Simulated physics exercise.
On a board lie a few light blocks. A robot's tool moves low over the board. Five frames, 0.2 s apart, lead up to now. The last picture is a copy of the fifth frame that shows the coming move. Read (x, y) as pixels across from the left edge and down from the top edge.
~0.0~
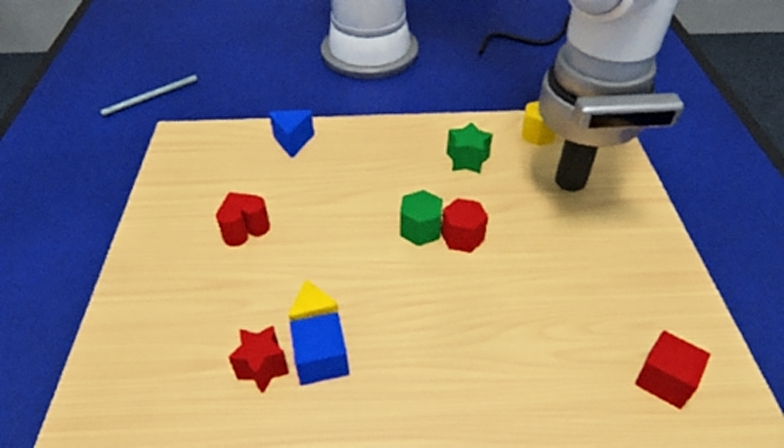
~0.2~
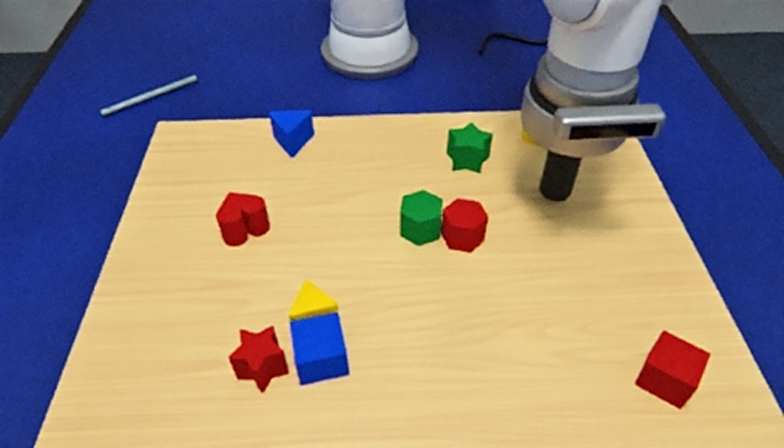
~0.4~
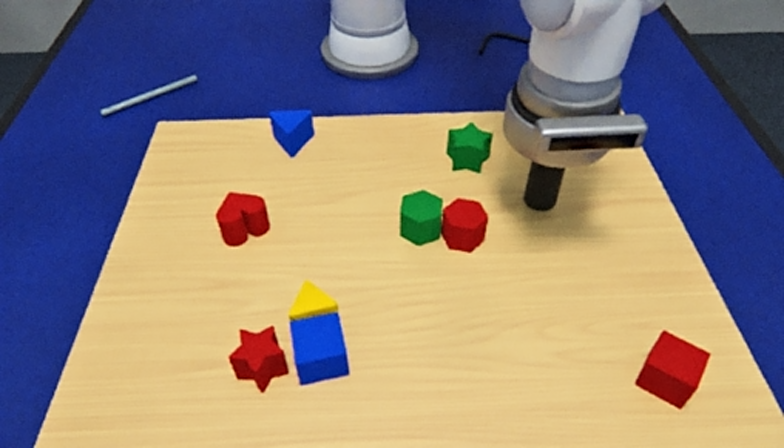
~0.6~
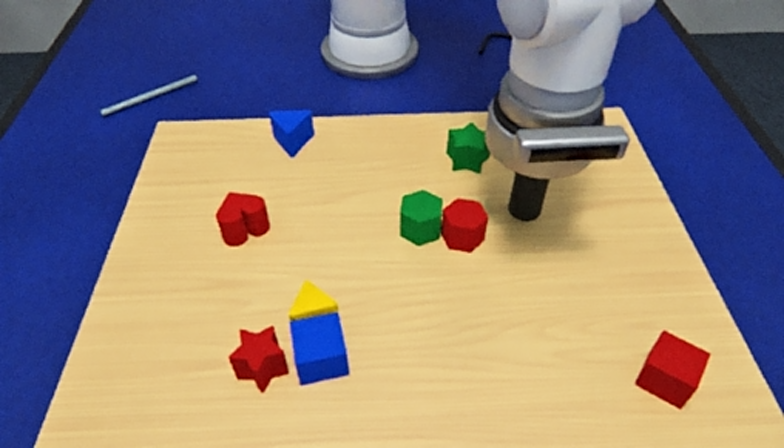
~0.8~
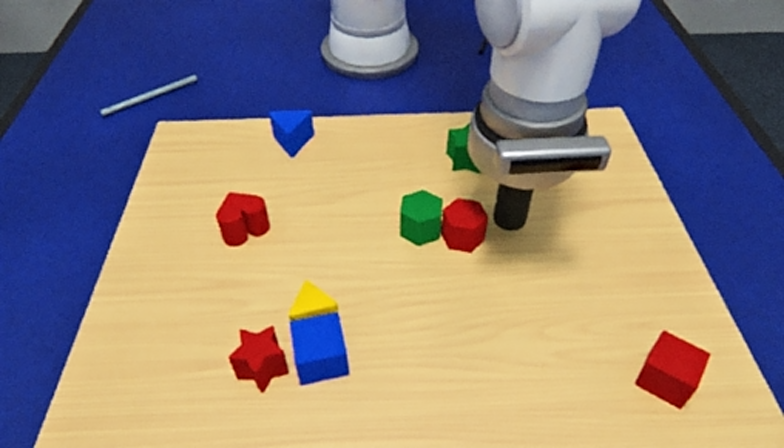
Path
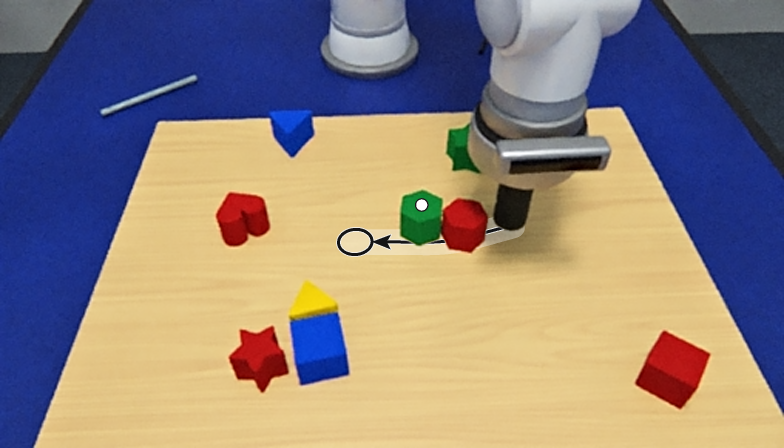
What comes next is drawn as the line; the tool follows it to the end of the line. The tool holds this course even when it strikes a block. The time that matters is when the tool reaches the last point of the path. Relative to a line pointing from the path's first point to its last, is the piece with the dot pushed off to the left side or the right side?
It moves over to the right.
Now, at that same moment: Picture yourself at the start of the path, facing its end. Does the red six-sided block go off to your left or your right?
It's pushed left.
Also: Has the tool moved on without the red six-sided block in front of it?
Yes, it checks out.
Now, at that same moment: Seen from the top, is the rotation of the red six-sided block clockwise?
I'd say no.
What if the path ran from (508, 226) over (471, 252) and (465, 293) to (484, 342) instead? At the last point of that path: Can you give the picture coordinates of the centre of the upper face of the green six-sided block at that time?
It will likely be found at (399, 201).
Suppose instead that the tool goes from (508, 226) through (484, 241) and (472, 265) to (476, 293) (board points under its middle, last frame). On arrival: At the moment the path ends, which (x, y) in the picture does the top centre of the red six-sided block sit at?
It is at (438, 226).
Drawn move, from (508, 226) through (435, 242) to (355, 242); the dot is on the green six-sided block.
The first path, step by step. One third of the way, tool (460, 232); green six-sided block (399, 203), turned 30° clockwise; red six-sided block (428, 226).
Two thirds of the way, tool (407, 235); green six-sided block (381, 198), turned 50° clockwise; red six-sided block (382, 240), turned 45° anticlockwise.
At the end, tool (355, 235); green six-sided block (366, 190), turned 80° clockwise; red six-sided block (367, 247), turned 70° anticlockwise.
